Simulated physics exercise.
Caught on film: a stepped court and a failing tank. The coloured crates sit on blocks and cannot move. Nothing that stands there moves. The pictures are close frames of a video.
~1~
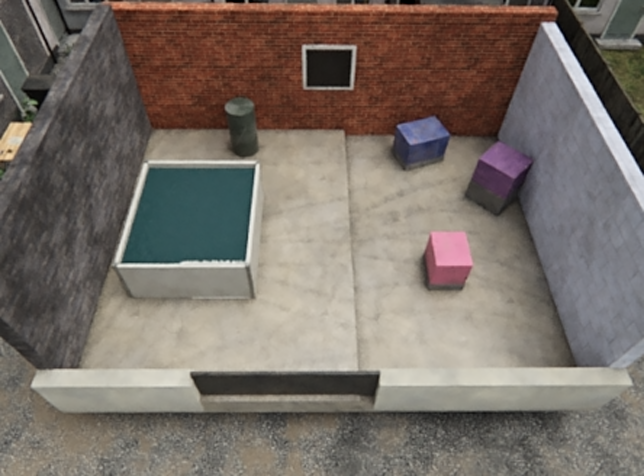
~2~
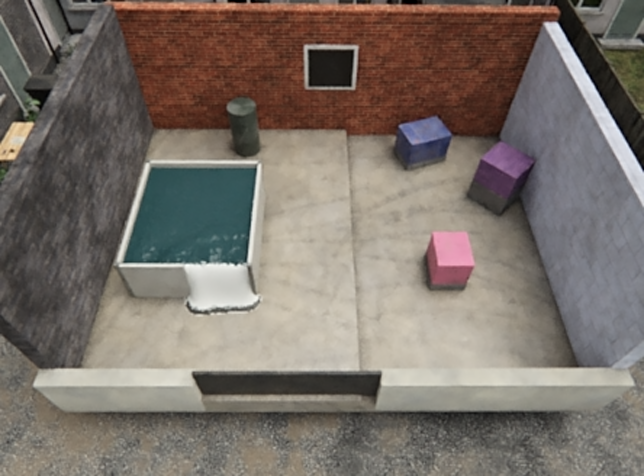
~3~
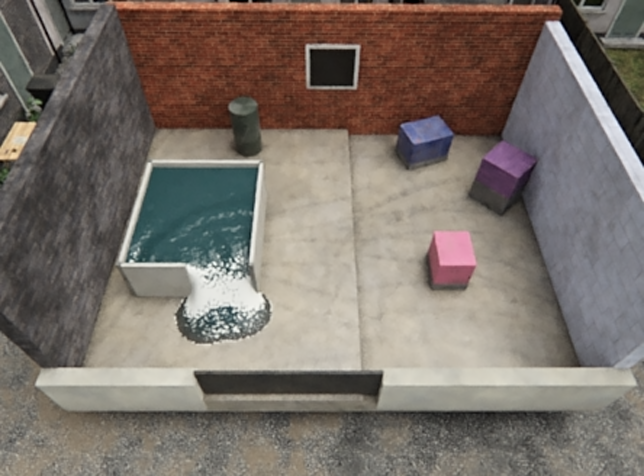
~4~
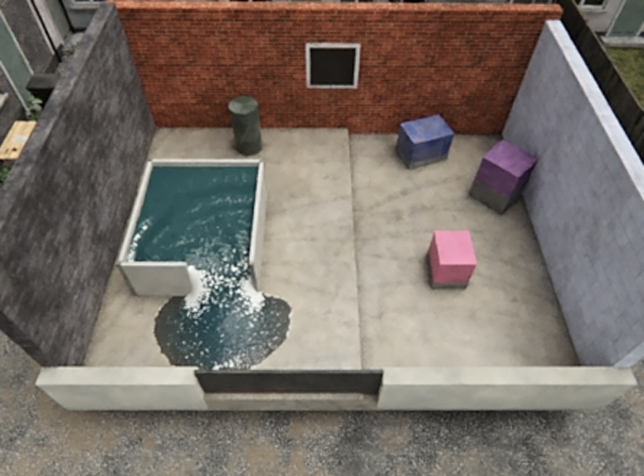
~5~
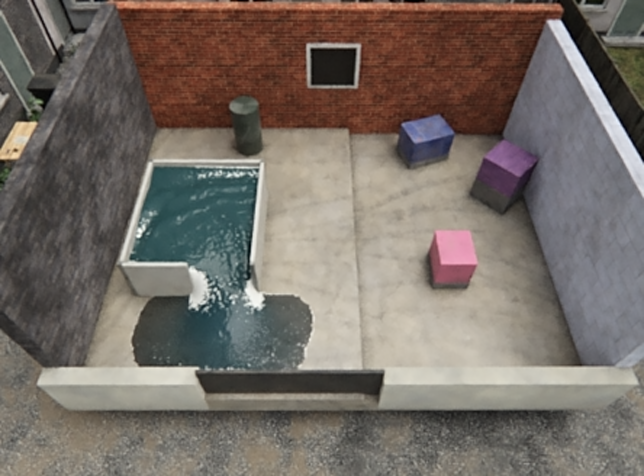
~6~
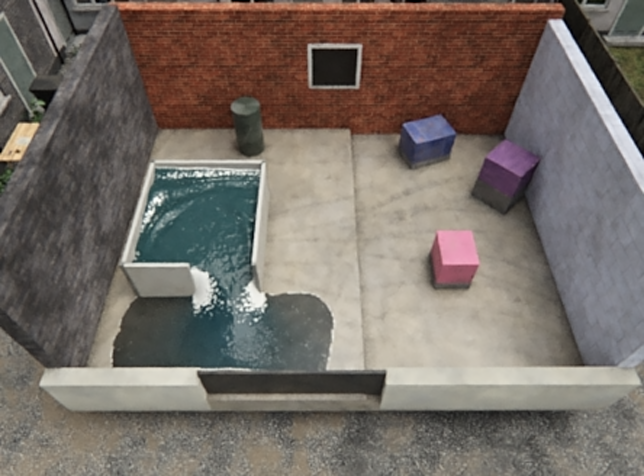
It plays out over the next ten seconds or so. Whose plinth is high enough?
In the end: The blue crate is soaked; the purple crate keeps dry; the pink crate keeps dry.
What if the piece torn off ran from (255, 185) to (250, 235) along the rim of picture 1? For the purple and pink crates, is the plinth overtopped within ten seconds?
One by one: The purple crate is safe, the pink crate gets wet.
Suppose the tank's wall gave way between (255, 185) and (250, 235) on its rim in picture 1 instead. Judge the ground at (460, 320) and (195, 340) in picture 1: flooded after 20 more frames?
In that order: Wet, dry.
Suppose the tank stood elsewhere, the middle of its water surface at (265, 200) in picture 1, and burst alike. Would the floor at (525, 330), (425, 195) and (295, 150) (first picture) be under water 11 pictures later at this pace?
One after the other: Covered, free of water, not flooded.
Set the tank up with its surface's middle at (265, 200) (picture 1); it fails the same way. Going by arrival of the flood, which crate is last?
I say the crate marked blue.
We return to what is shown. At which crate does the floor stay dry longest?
The one in blue.
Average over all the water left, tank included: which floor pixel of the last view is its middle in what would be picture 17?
Roughly at (228, 284).
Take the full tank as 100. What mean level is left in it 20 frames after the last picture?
About 42 per cent.
A moment on, water covers 15 % of the floor; the blue crate not reached, the purple crate not reached, the pink crate not reached.
Next, water covers 30 % of the floor; the blue crate not reached, the purple crate not reached, the pink crate water round its plinth.
Then, water covers 50 % of the floor; the blue crate not reached, the purple crate water round its plinth, the pink crate water round its plinth.
Later, water covers 80 % of the floor; the blue crate water round its plinth, the purple crate water round its plinth, the pink crate water round its plinth.
In the end, water covers 90 % of the floor; the blue crate was topped, the purple crate stayed above the water, the pink crate stayed above the water.
